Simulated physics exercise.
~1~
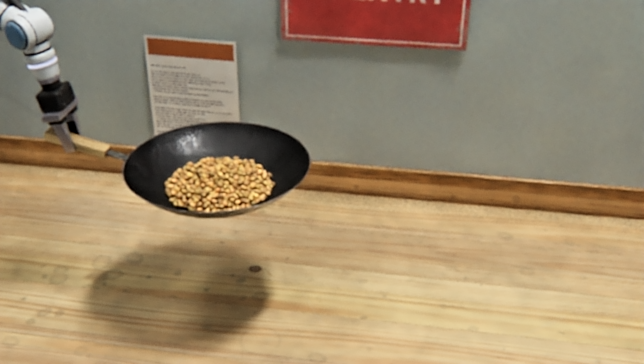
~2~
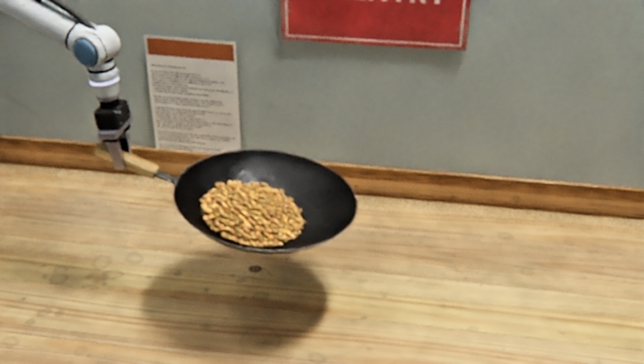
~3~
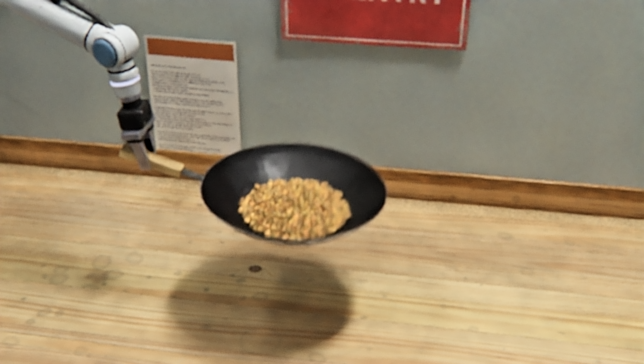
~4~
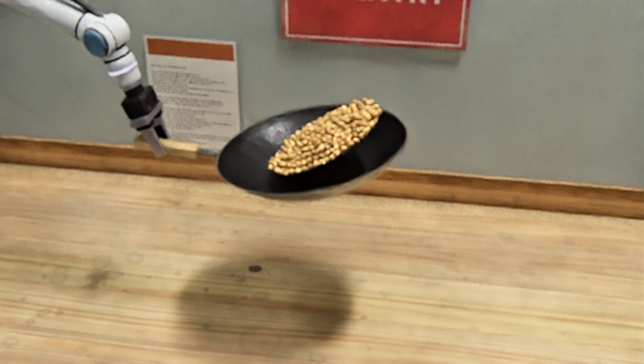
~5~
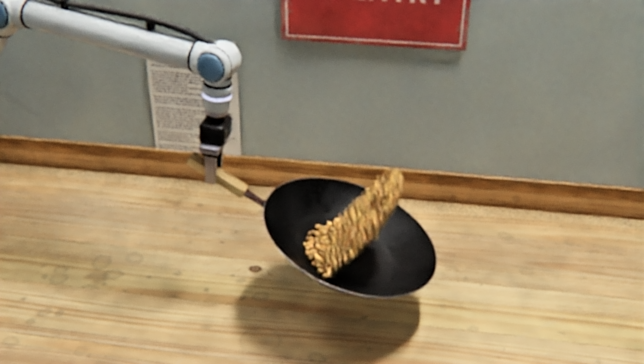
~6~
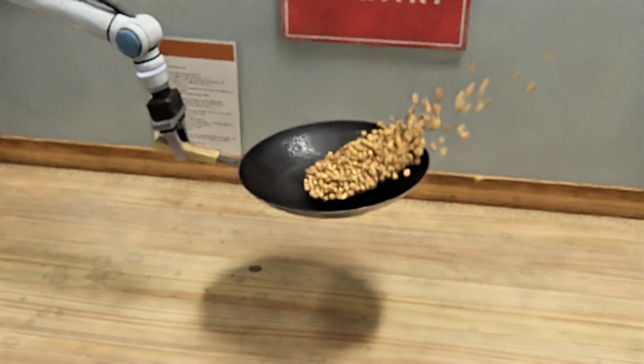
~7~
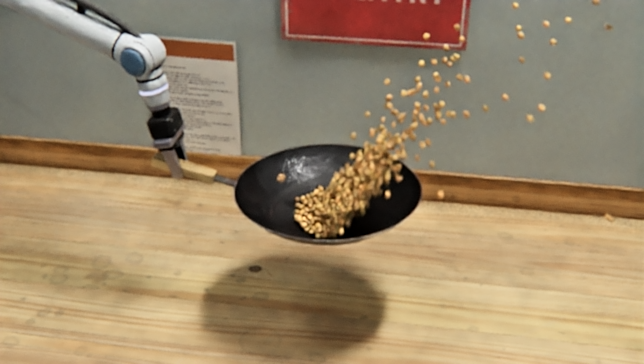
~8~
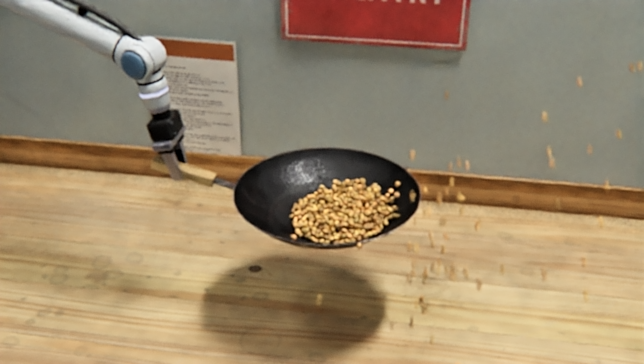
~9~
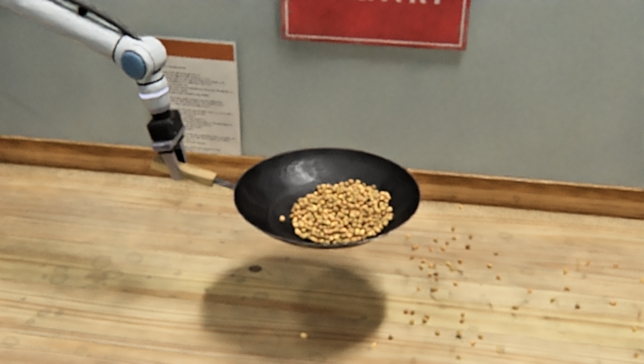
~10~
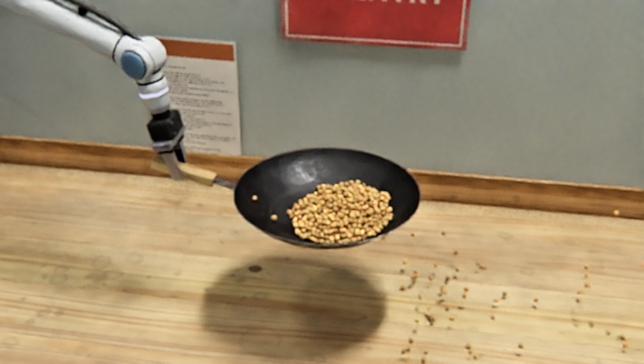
At the start, a robot arm holds a black wok of chickpeas above a wooden surface, in front of a grey wall with a red sign. The arm carries the wok to the right, and the heap shifts inside it. The wok then rises and tips, sending the chickpeas up toward its far right side. It drops and rises again, and a stream of chickpeas flies over the right rim. As the wok levels and steadies, many pieces fall back in while others scatter across the wood. Finally, the wok hangs still with most of its load inside.
